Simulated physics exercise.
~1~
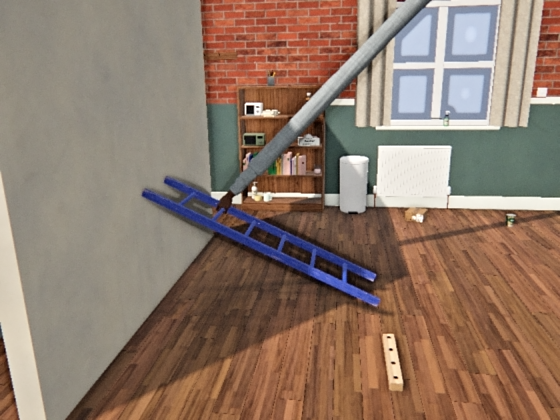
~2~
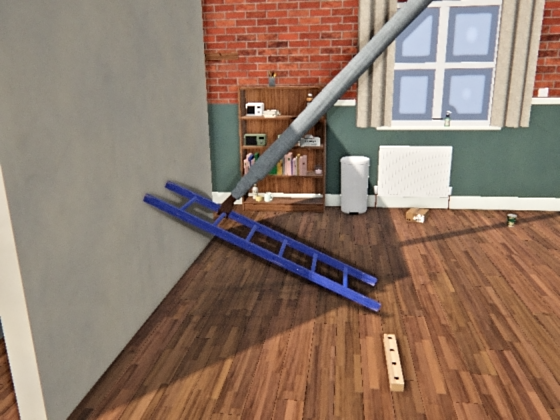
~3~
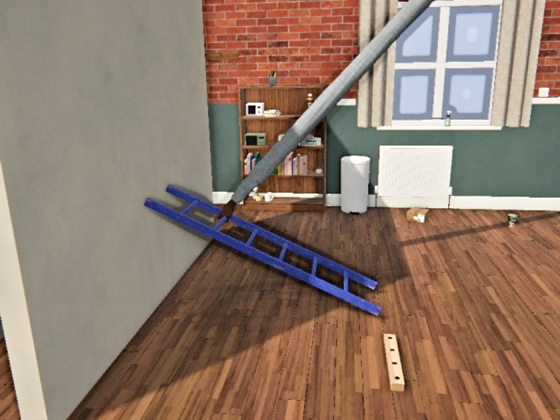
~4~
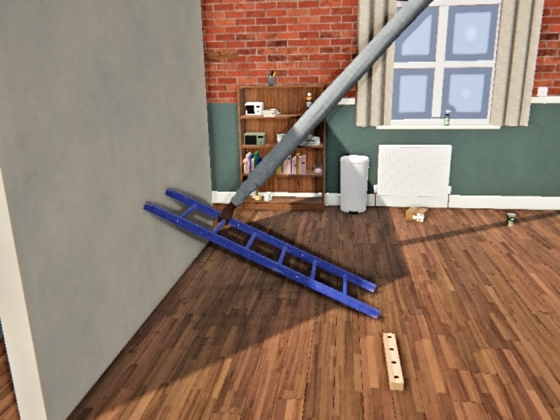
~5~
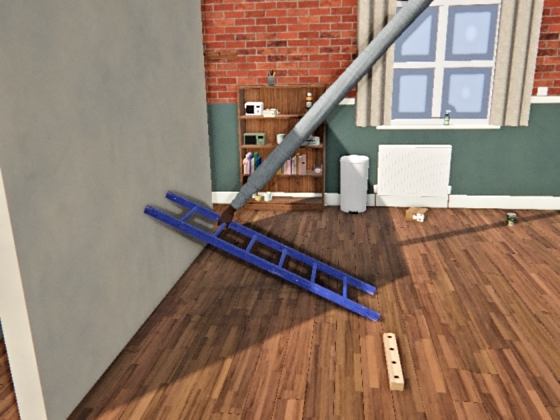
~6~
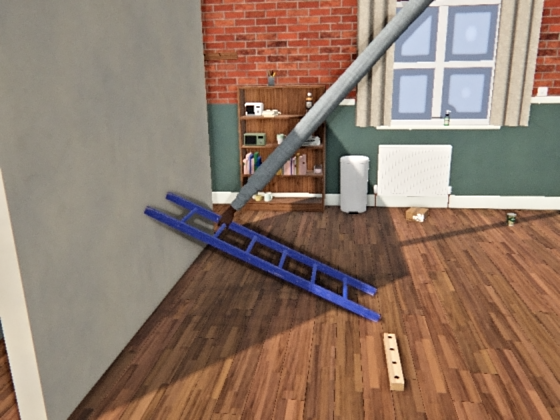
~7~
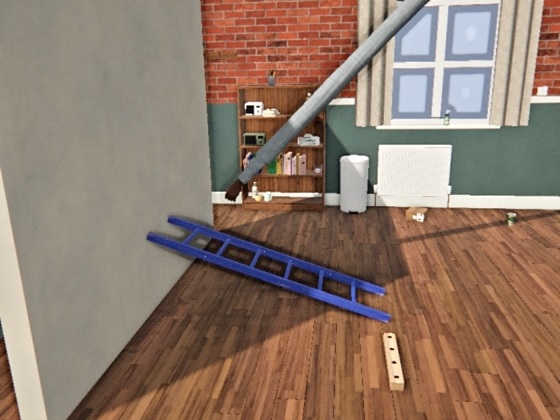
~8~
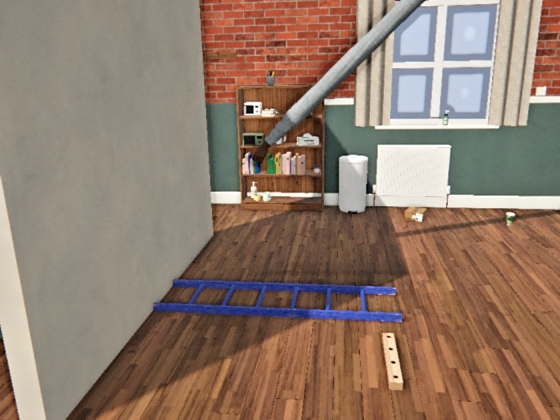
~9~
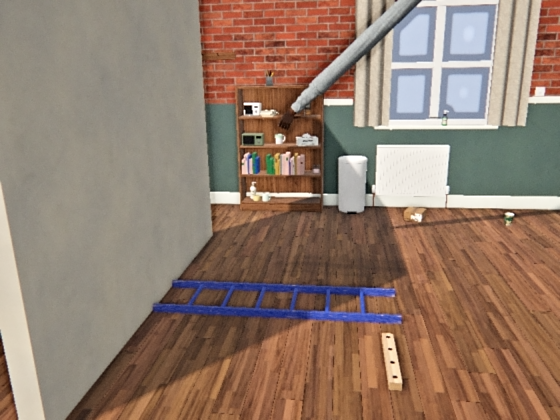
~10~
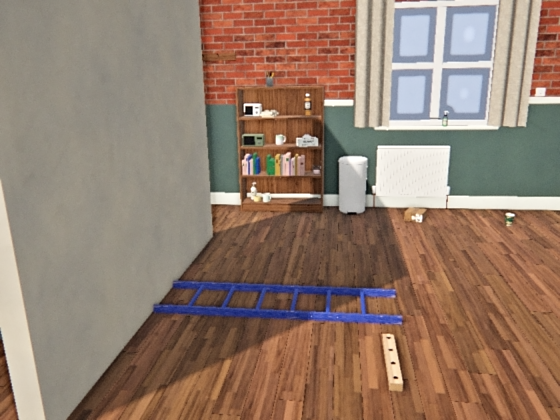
In a room with a wooden floor and brick wall, a long gray arm held a blue ladder slanted against a gray wall while it shifted slightly, then let go and drew back, and the ladder slid down and ended up flat on the floor.
